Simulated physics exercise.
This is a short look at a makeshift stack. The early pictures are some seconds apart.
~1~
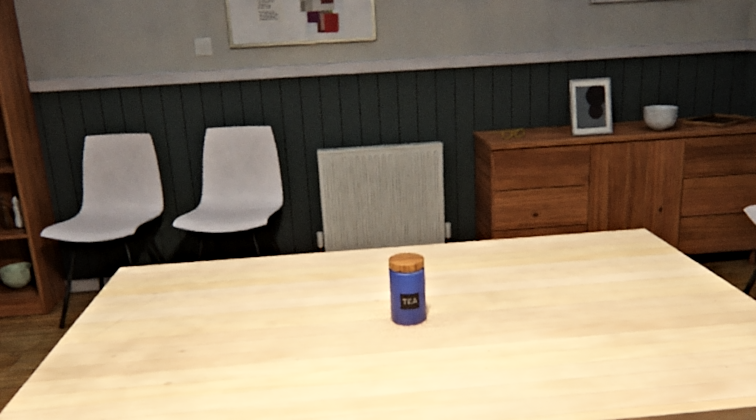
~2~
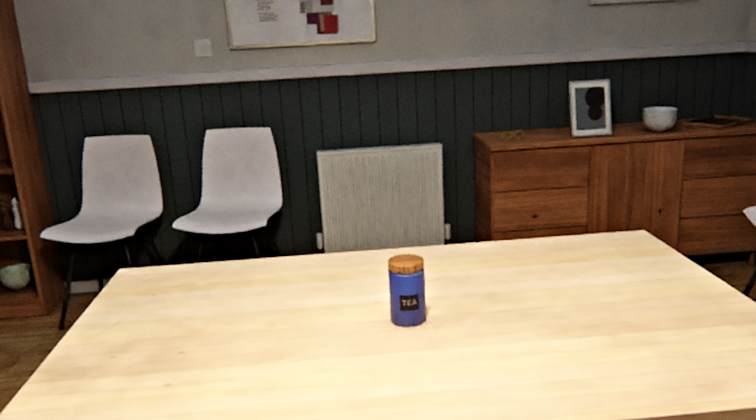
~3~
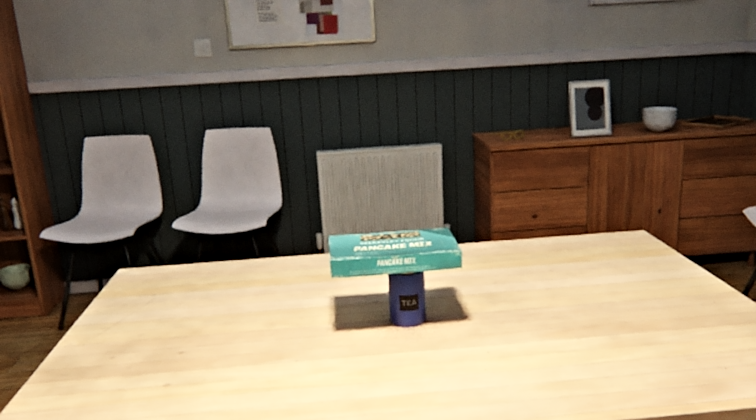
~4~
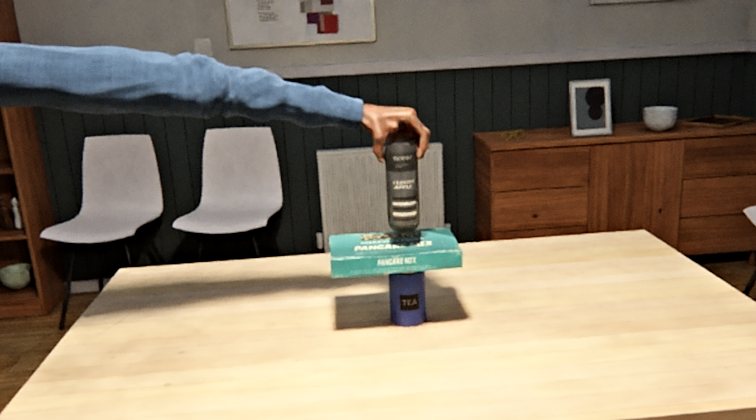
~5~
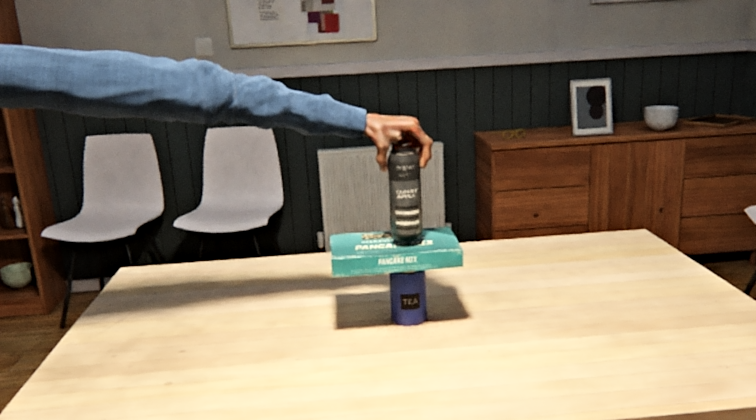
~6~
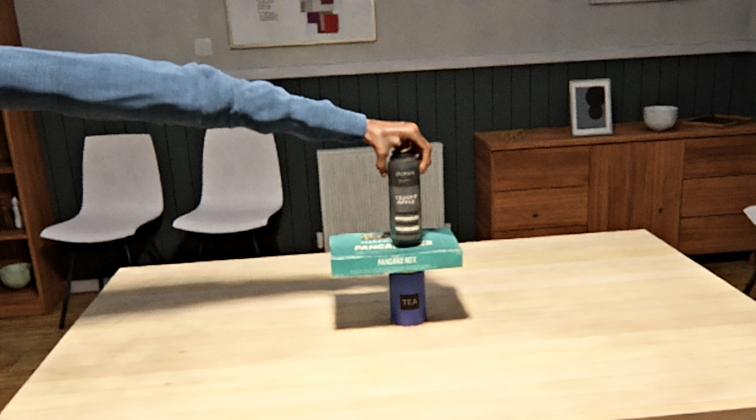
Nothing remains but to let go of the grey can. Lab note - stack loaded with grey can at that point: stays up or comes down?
Remains intact.
Then, 0.50 s past the last view, nothing moves.
Then, 1.10 s past the last view, grey can resting near (404, 201).
Finally, all 3 still in place. Final places as the last picture's camera would see them, grey can near (404, 201). The stack holds.
